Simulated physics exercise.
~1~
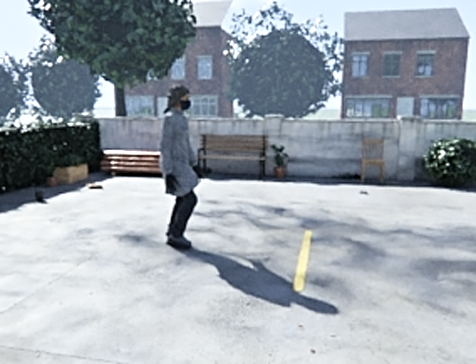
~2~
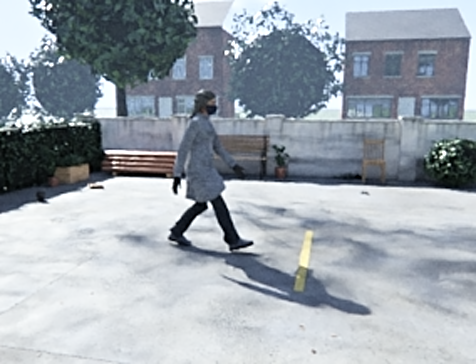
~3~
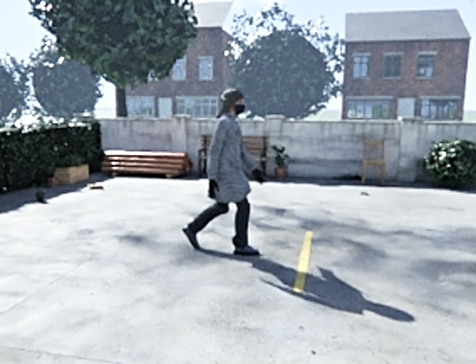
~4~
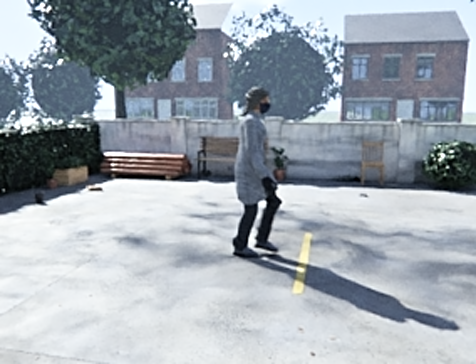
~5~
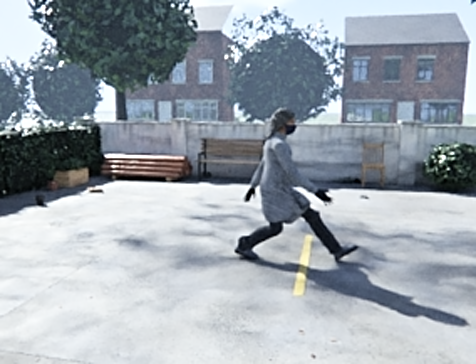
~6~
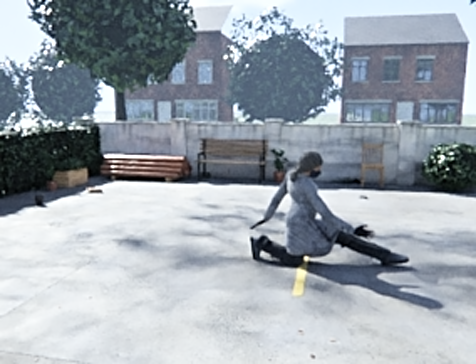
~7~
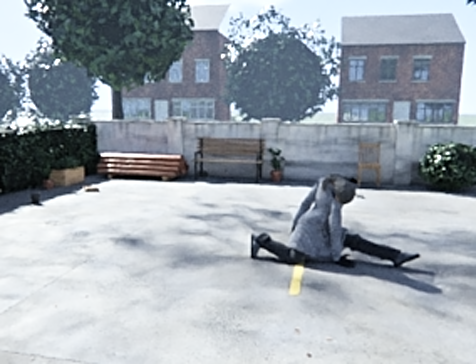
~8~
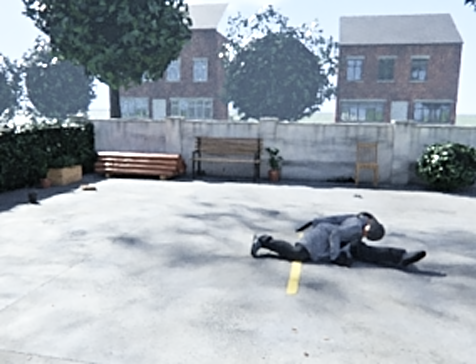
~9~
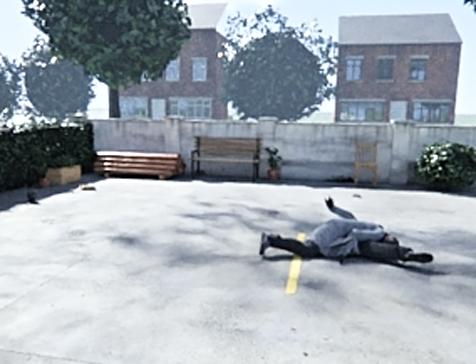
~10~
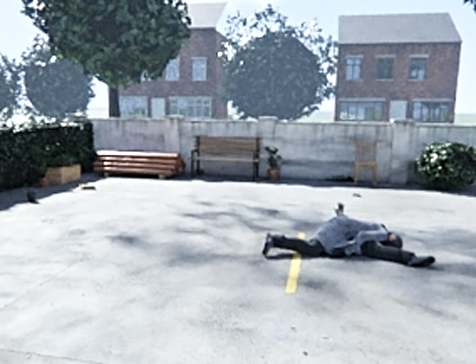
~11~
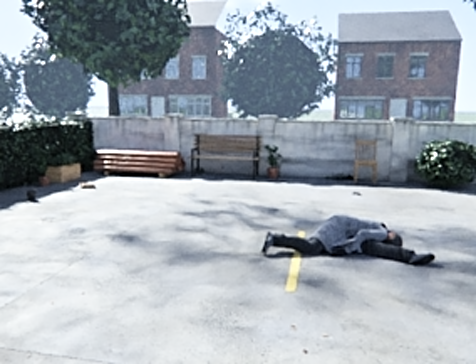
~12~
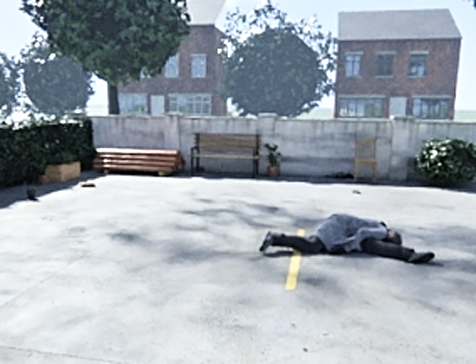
A person in a long grey coat, dark trousers, hat and dark face covering walks rightward across a sunlit paved yard, seen from a slightly swaying camera facing a pale wall. Benches, a potted plant and a wooden chair stand along the wall, with hedges at the sides and trees and brick houses behind. Nearing a yellow strip on the ground, the person takes a long stride over it and sinks, legs spreading apart. The torso folds forward and down to the right, and one arm lifts briefly, then drops. The person ends lying still, hips, chest and head past the strip, one leg trailing back across it.
